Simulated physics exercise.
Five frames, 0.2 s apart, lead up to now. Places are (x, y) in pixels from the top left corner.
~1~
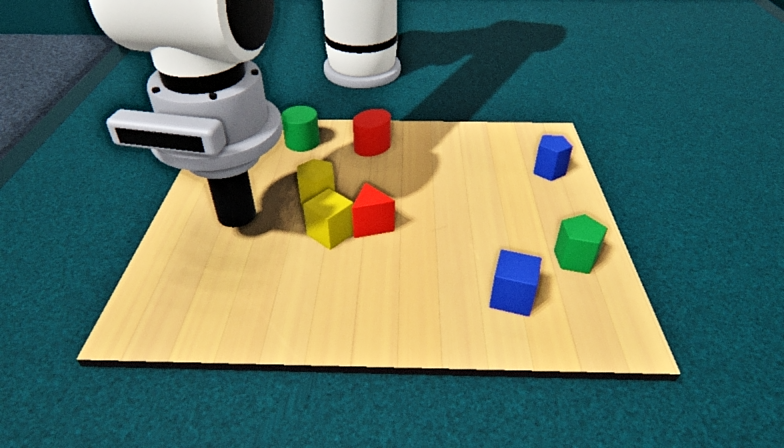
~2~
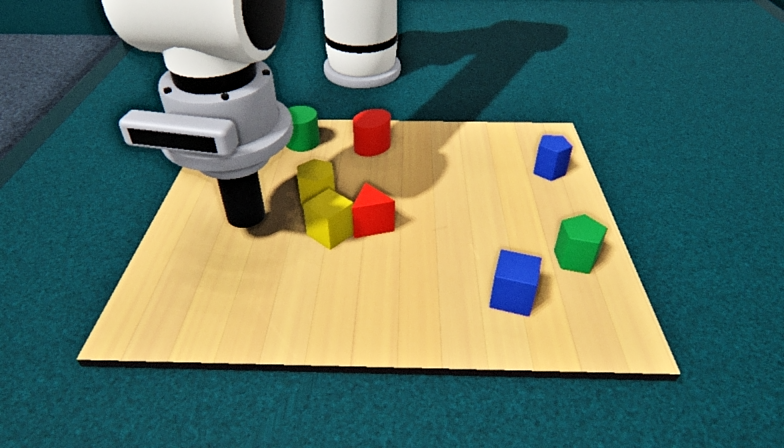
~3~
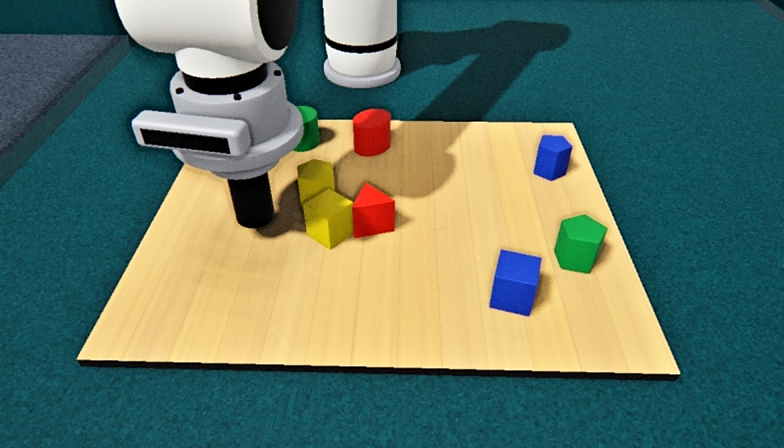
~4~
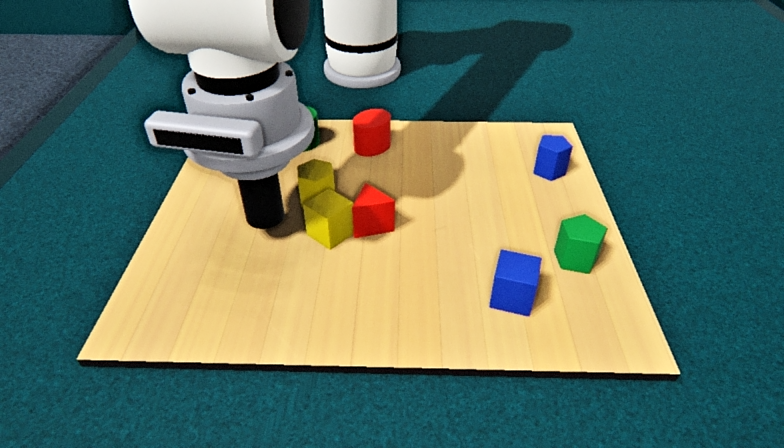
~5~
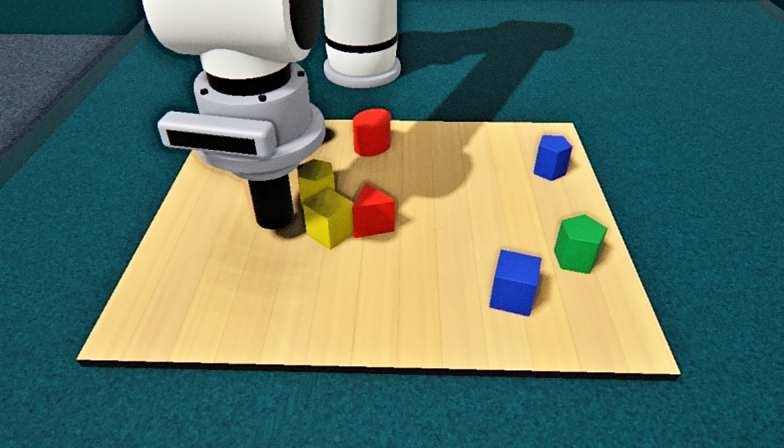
White robot arm with a black post sliding slowly right across a wooden board beside yellow and red blocks, which stay still.
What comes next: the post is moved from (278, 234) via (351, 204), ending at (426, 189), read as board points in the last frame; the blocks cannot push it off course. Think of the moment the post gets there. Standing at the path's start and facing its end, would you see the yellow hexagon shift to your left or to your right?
Seen from start to end, it moves left.
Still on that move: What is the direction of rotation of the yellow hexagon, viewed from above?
Twists anticlockwise.
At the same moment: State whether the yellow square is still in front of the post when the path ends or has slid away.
The post moves past it.
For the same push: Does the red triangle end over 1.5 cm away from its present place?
No - that is not the case.
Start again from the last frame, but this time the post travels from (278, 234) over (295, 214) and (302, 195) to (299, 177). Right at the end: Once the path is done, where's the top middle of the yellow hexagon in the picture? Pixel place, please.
Located at (333, 151).
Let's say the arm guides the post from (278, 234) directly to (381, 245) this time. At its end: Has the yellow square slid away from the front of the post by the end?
Final answer: No.
The first path, step by step. One third of the way, post at (326, 196); yellow hexagon at (326, 160), turned 35° anticlockwise; yellow square at (335, 203), turned 10° clockwise; red triangle at (373, 198), turned 15° anticlockwise.
Two thirds of the way, post at (375, 181); yellow hexagon at (337, 154), turned 80° anticlockwise; yellow square at (335, 203), turned 15° clockwise; red triangle at (373, 198), turned 15° anticlockwise.
At the end, post at (426, 173); yellow hexagon at (337, 154), turned 80° anticlockwise; yellow square at (335, 203), turned 15° clockwise; red triangle at (373, 198), turned 15° anticlockwise.
